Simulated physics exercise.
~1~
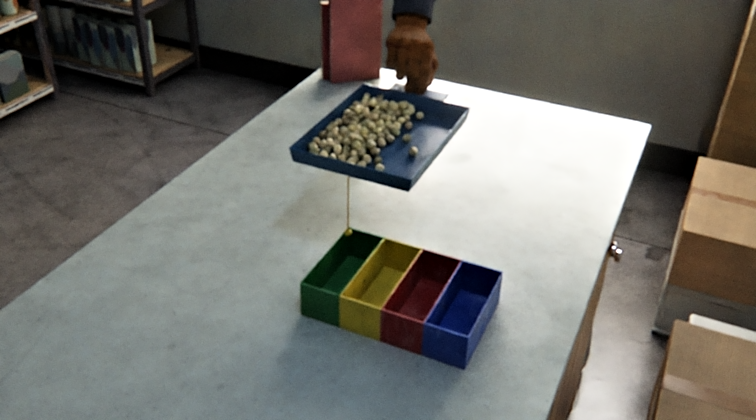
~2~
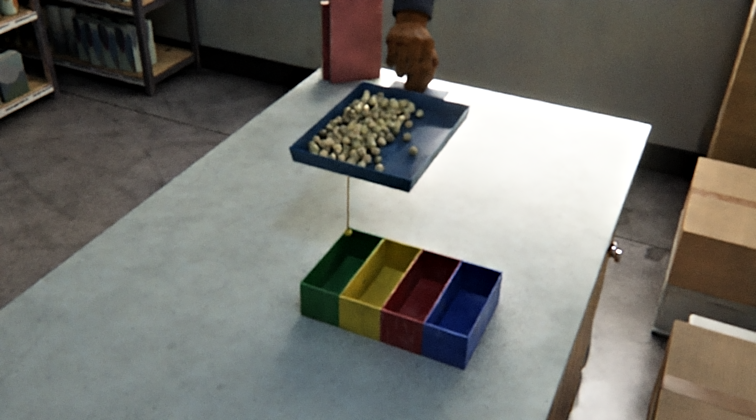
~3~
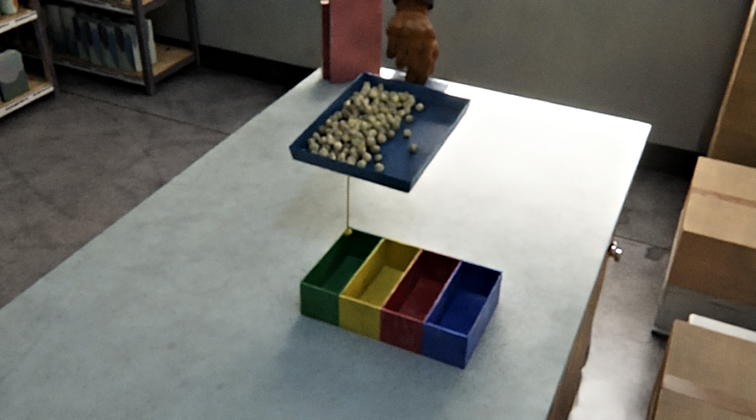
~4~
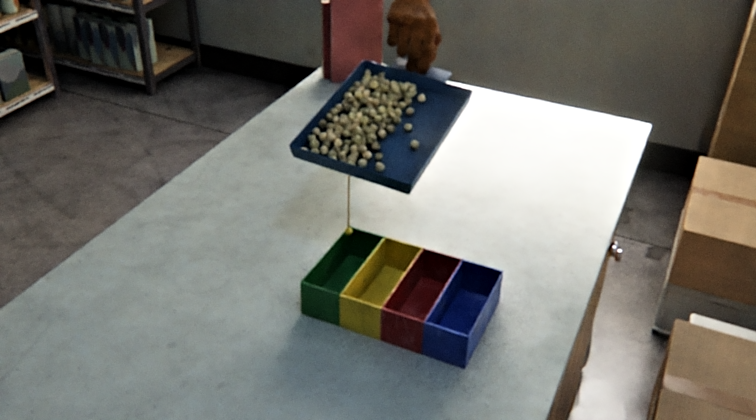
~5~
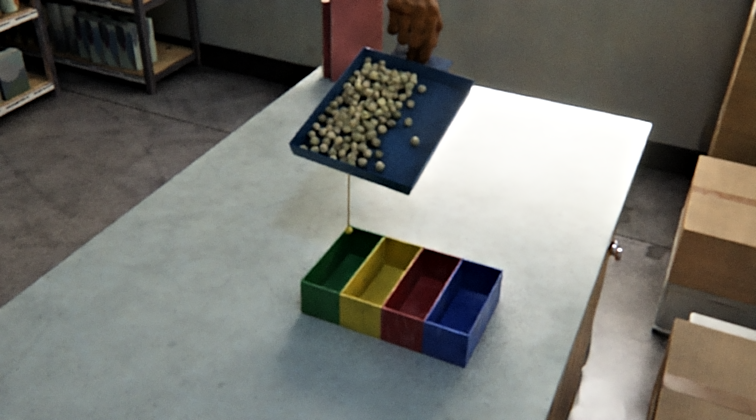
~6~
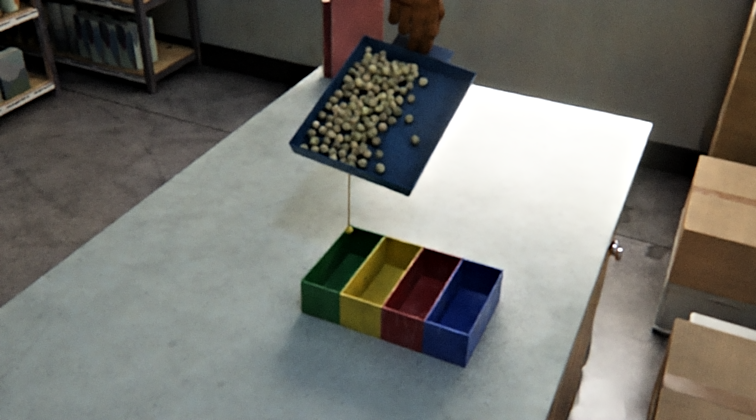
A hand behind a blue tray of small round nuts slowly raised its far edge, tilting it toward the green, yellow, red and blue compartments, while the nuts stayed mostly bunched on the left side.
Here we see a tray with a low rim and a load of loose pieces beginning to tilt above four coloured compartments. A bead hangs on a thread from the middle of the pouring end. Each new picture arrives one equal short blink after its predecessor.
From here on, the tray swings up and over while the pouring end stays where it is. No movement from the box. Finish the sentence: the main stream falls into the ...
... Yellow cell.
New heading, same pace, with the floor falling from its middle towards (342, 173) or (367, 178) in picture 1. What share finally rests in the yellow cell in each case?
Case one 10 %; case two 30 %.
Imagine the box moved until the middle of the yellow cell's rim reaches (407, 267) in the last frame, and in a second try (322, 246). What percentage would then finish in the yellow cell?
That makes 50 per cent, followed by 10 per cent.
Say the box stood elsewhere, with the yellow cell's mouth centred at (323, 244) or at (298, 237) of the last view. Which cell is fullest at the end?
For the first spot the answer is blue, and for the second spot it is that blue cell.
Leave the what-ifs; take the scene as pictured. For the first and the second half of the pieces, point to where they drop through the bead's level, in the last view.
(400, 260) for the early half, (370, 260) for the late half.
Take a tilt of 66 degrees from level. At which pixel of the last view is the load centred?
Somewhere near pixel (377, 148).
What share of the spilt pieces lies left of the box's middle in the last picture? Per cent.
Left share: Close to 80 %.
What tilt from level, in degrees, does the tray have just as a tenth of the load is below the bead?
90°, roughly.
Just after the last frame, tray tipped steeply; almost all on the tray; just a few in the red cell; just a few in the yellow cell; about a tenth falling or outside the box.
A moment on, tray tipped past a quarter turn; the larger part on the tray; about a tenth in the yellow cell; about a tenth in the red cell; just a few in the blue cell; just a few in the green cell; about a tenth falling or outside the box.
Further on, tray tipped past a quarter turn; roughly half in the yellow cell; roughly a quarter in the green cell; roughly a quarter in the red cell; just a few in the blue cell; about a tenth falling or outside the box.
When it is over, tray tipped past a quarter turn; roughly half in the yellow cell; roughly a quarter in the green cell; roughly a quarter in the red cell; just a few in the blue cell; about a tenth outside the box.
